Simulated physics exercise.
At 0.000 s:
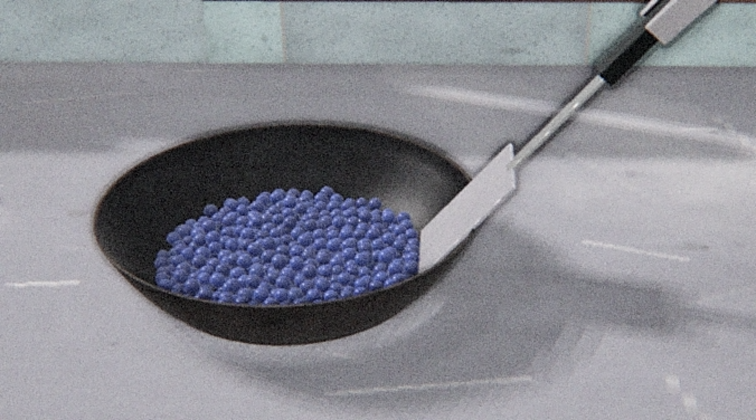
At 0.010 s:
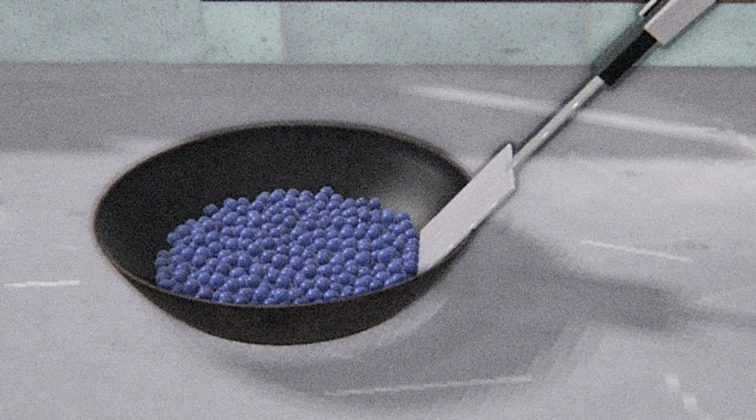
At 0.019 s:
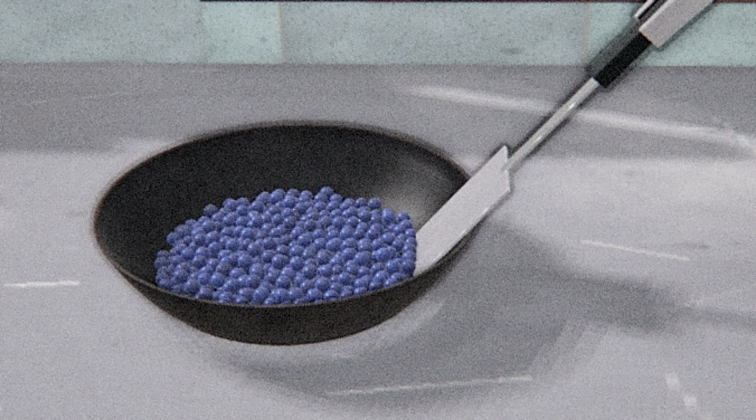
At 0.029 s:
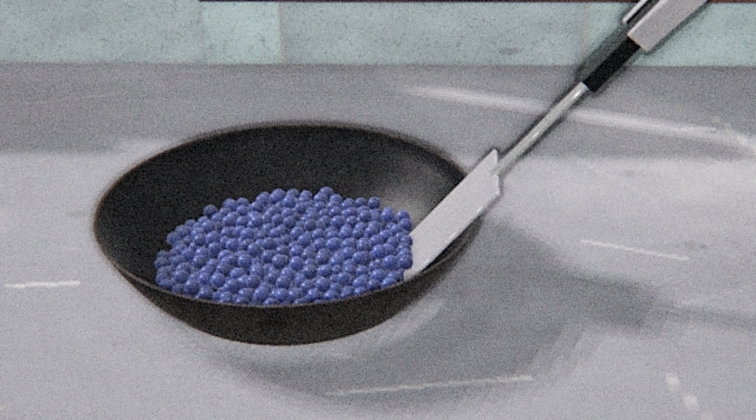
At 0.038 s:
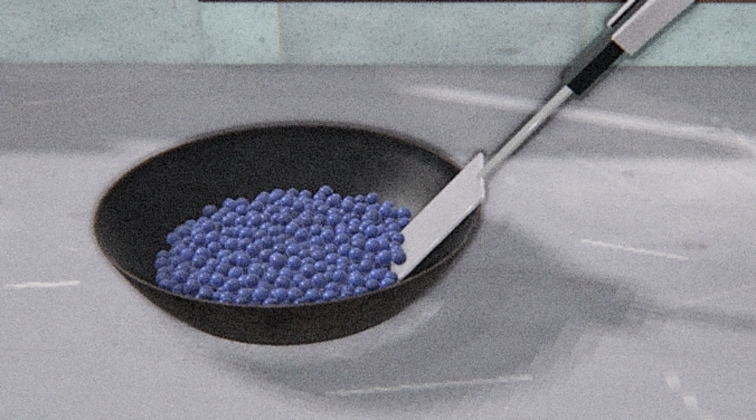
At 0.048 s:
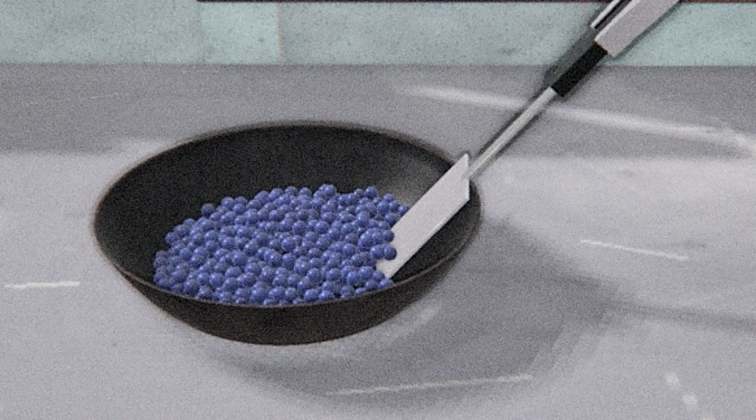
On a grey countertop, a gripper holding a flat paddle slides it slowly leftward into blue beads in a black frying pan.
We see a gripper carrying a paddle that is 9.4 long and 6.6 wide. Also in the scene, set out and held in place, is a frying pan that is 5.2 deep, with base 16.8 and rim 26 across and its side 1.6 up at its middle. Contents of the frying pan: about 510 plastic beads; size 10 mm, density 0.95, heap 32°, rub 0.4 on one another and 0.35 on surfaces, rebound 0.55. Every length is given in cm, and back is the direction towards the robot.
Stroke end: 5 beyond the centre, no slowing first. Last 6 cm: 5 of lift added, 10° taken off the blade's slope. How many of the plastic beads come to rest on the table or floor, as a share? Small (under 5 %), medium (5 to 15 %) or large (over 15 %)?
Medium.
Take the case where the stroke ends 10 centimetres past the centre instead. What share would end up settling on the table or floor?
With that change, I'd expect about 20 per cent.
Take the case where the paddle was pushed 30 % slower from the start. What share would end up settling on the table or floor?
Estimated result: Some 0 %.
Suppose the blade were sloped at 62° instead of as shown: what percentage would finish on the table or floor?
Estimate for that slope: Some 5 per cent.
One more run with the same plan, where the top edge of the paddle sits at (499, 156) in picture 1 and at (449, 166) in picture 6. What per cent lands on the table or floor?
My guess would be close to 10 per cent.
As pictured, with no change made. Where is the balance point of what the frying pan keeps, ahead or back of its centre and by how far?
I'd say close to 3.5 cm toward the front.
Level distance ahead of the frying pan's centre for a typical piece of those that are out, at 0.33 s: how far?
Roughly 26 cm.
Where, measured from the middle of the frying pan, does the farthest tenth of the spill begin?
About 90 cm from the centre.
After 0.08 s, sloping 49°, highest piece 5 above the table; 506 in the frying pan.
After 0.12 s, sloping 46°, highest piece 6 above the table; 506 in the frying pan.
After 0.33 s, sloping 39°, highest piece 7 above the table; 468 in the frying pan, 32 on the table or floor, 6 on the blade or in flight.
After 1.38 s, sloping 39°, highest piece 3 above the table; 468 in the frying pan, 38 on the table or floor.
At rest, 468 in the frying pan, 38 on the table or floor. That is 8 % on the table or floor.
